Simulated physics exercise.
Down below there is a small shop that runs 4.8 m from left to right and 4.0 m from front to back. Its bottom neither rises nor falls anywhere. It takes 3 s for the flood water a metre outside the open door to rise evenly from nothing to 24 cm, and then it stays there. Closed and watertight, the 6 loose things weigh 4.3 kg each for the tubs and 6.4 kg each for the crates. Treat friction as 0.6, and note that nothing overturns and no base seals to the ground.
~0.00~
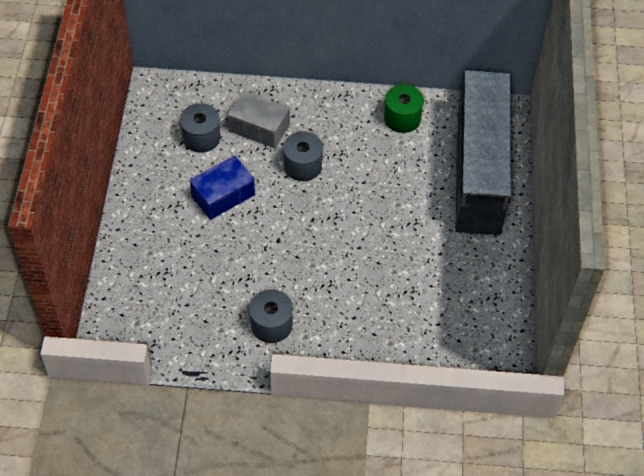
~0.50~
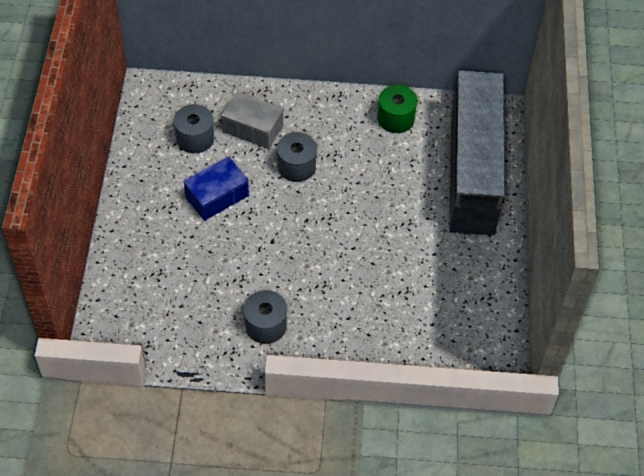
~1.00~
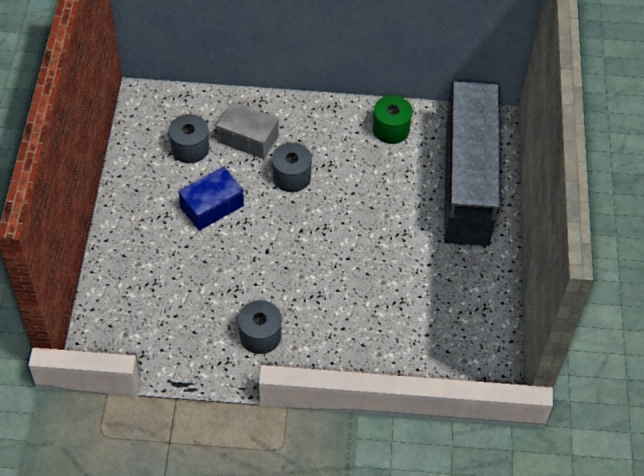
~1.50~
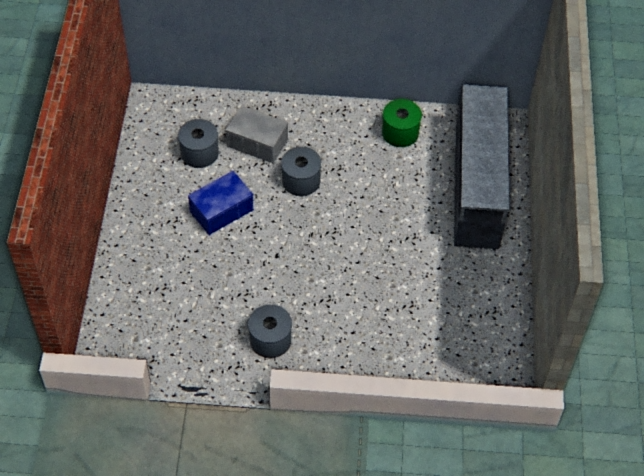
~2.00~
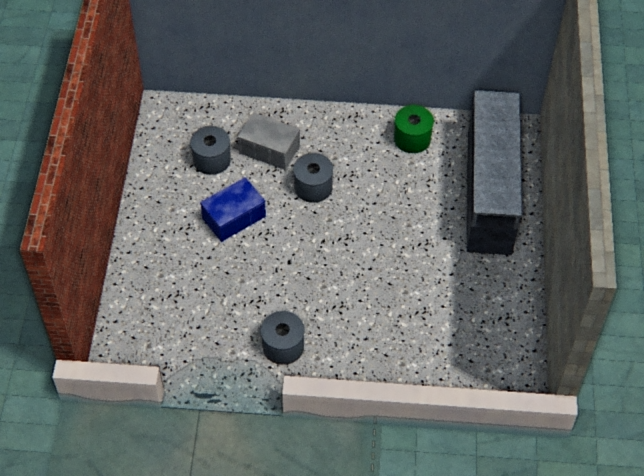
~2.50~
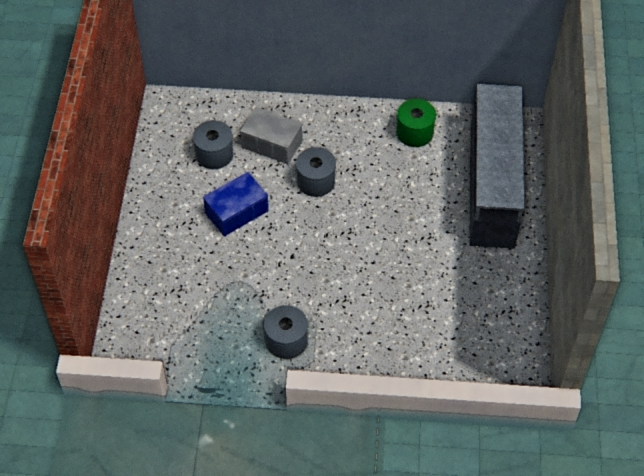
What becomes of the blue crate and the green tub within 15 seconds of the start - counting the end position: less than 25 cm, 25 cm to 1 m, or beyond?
Looking at where they end up, the blue crate ends well away while the green tub drifts a modest distance.
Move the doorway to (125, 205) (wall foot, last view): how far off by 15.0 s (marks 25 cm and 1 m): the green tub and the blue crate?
Green tub: Drifts slightly; blue crate: Goes a long way.
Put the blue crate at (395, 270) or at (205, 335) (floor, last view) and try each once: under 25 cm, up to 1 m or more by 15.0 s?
First try it drifts well away, second try it drifts well away.
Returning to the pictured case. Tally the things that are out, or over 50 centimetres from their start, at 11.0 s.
Count then: 6.
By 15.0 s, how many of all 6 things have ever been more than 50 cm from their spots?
6.
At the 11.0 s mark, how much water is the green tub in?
12 cm or so.
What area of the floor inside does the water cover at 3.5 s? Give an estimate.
Wet: Near 5.5 m2.
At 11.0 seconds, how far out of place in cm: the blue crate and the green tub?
Roughly 200 and 50 cm.
After 3.5 s the blue crate is near (233, 186), 0.1 m from its start, aground; the green tub is near (417, 114), 0.0 m from its start, aground; 0 afloat.
After 6.8 s the blue crate is near (218, 116), 1.1 m from its start, afloat; the green tub is near (457, 96), 0.5 m from its start, afloat; 5 afloat.
After 11.0 s the blue crate is near (345, 84), 1.9 m from its start, afloat; the green tub is near (458, 92), 0.5 m from its start, afloat; 6 afloat.
After 15.0 s the blue crate is near (427, 108), 2.4 m from its start, afloat; the green tub is near (459, 91), 0.5 m from its start, afloat; 6 afloat.
